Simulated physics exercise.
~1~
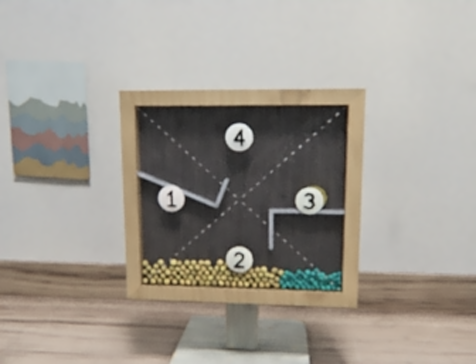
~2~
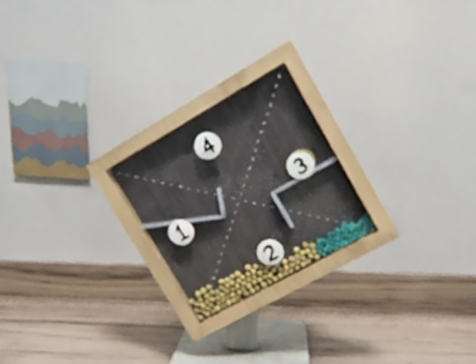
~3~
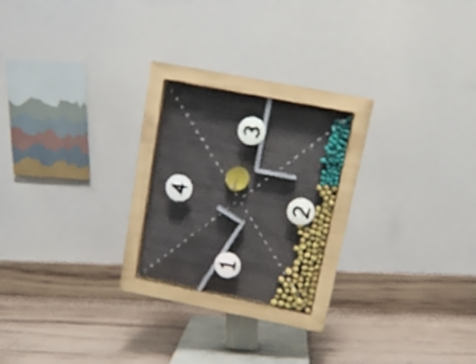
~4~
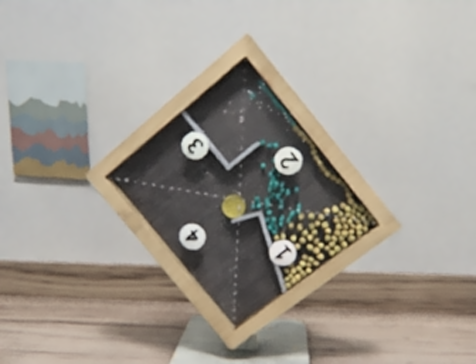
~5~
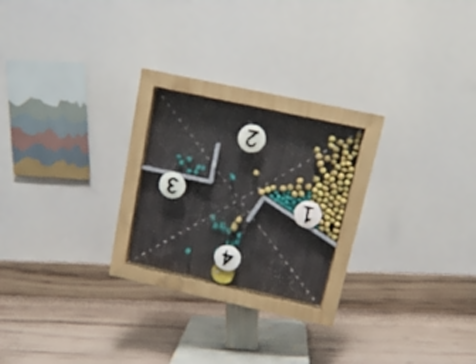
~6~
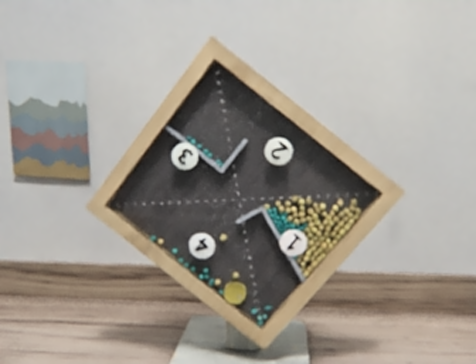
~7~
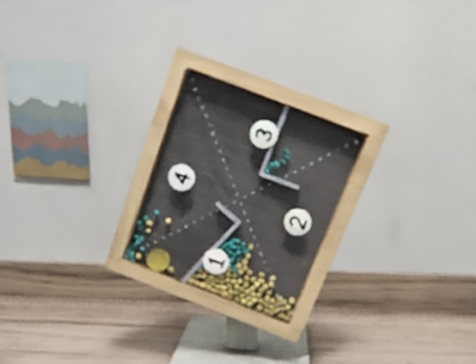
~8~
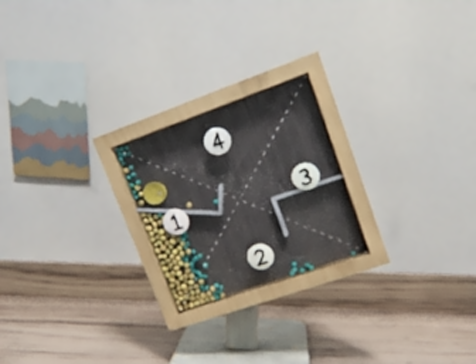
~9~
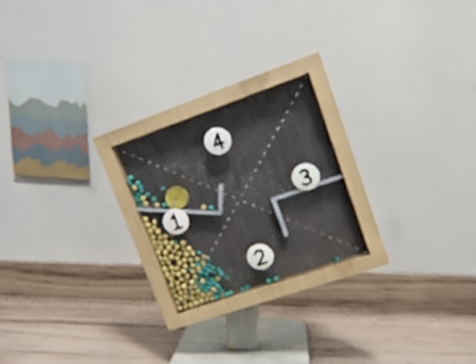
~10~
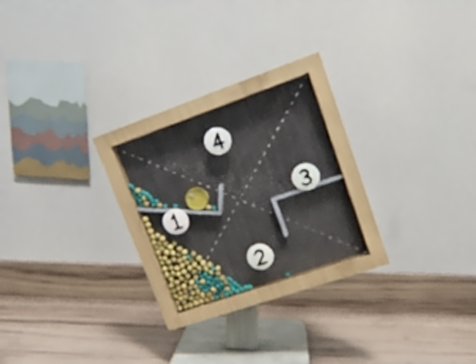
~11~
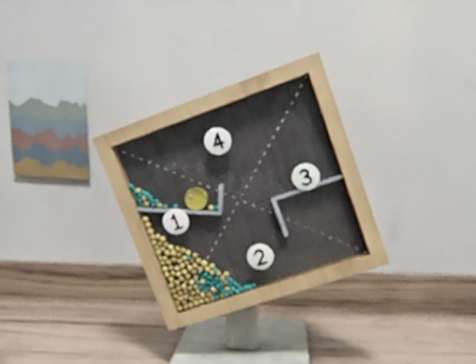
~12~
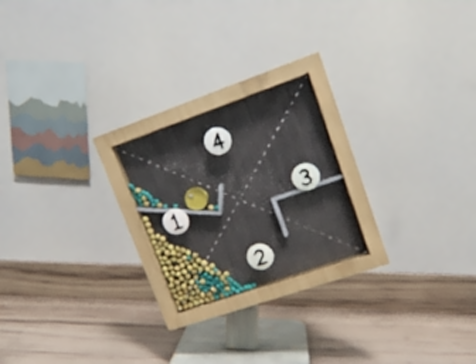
In a plain room, a clear-fronted square case of yellow and turquoise beads turns anticlockwise until nearly upside down, tumbling them about with a yellow disc, then swings most of the way back and stops tilted, the beads heaped at lower left and the disc resting on a ledge.
